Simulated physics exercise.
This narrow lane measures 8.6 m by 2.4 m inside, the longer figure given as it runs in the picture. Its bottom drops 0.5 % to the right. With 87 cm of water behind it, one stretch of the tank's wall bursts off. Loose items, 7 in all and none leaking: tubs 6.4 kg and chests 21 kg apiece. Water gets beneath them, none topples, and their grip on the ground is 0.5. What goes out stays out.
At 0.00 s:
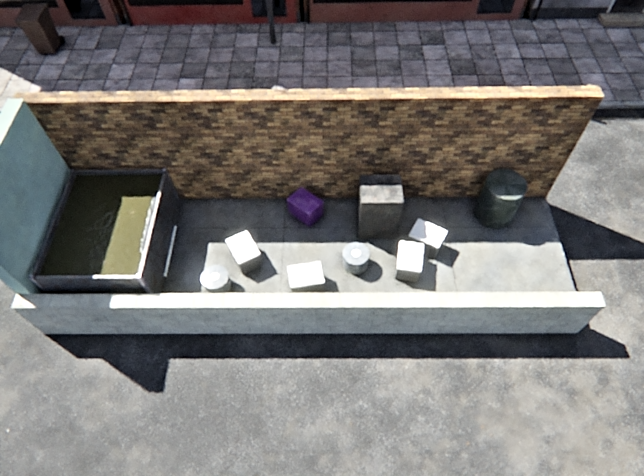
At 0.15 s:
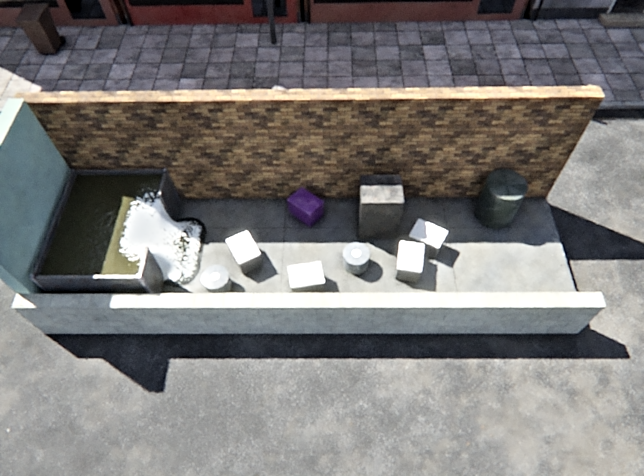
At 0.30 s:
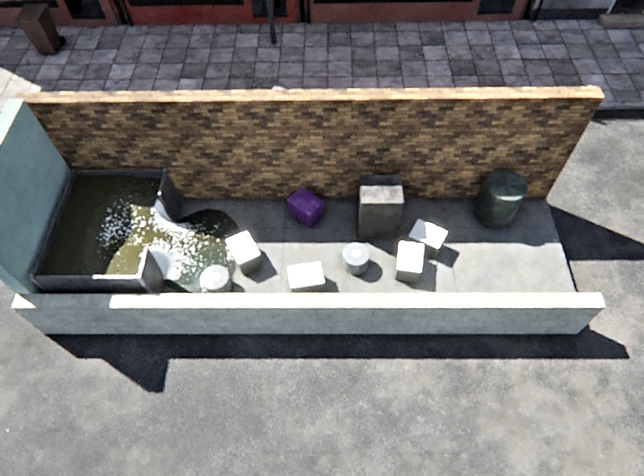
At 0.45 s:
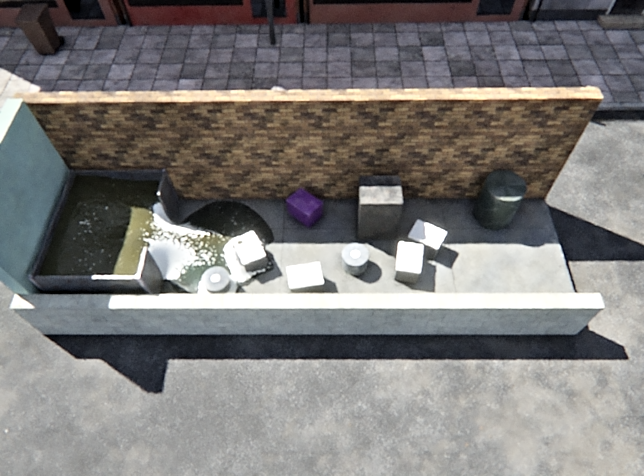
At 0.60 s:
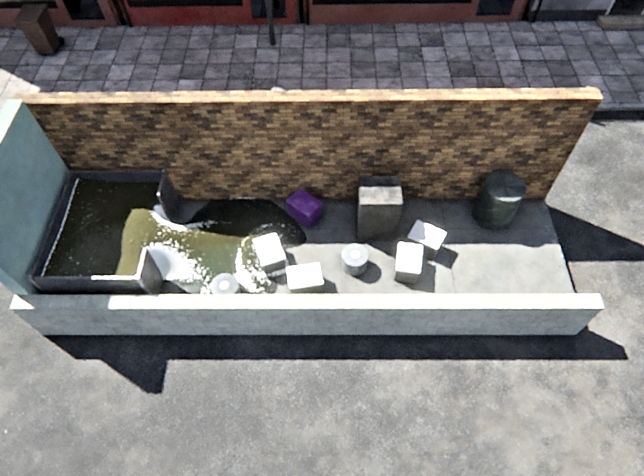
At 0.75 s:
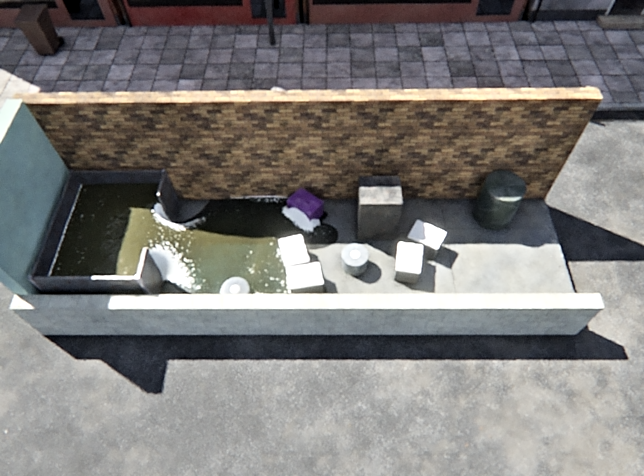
To begin with, murky water sits in a tank at the left of a walled lane scattered with boxes and tubs. Part of the tank's side gives way and foaming water spreads rightward, pushing a white box and a pale round tub slightly right, then reaching the purple box, which stays put.
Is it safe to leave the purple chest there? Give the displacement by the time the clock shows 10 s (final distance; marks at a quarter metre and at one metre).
Purple chest is nudged along.
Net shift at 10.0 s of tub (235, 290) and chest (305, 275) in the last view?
In that order: Washed out, washed out.
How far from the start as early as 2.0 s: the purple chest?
Roughly 80 cm by then.
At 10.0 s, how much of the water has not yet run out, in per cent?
Some 48 per cent remains.
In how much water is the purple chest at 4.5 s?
About 12 cm.
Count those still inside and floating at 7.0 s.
1 of them.
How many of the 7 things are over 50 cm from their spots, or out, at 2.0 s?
7 of them.
After 2.0 s the purple chest is near (342, 187), 0.7 m from its start, afloat; 0 of 7 are out; 4 afloat.
After 4.5 s the purple chest is near (342, 193), 0.7 m from its start, aground; 6 of 7 are out; 0 afloat.
After 7.0 s the purple chest is near (342, 193), 0.7 m from its start, afloat; 6 of 7 are out; 1 afloat.
After 10.0 s the purple chest is near (342, 196), 0.7 m from its start, aground; 6 of 7 are out; 0 afloat.
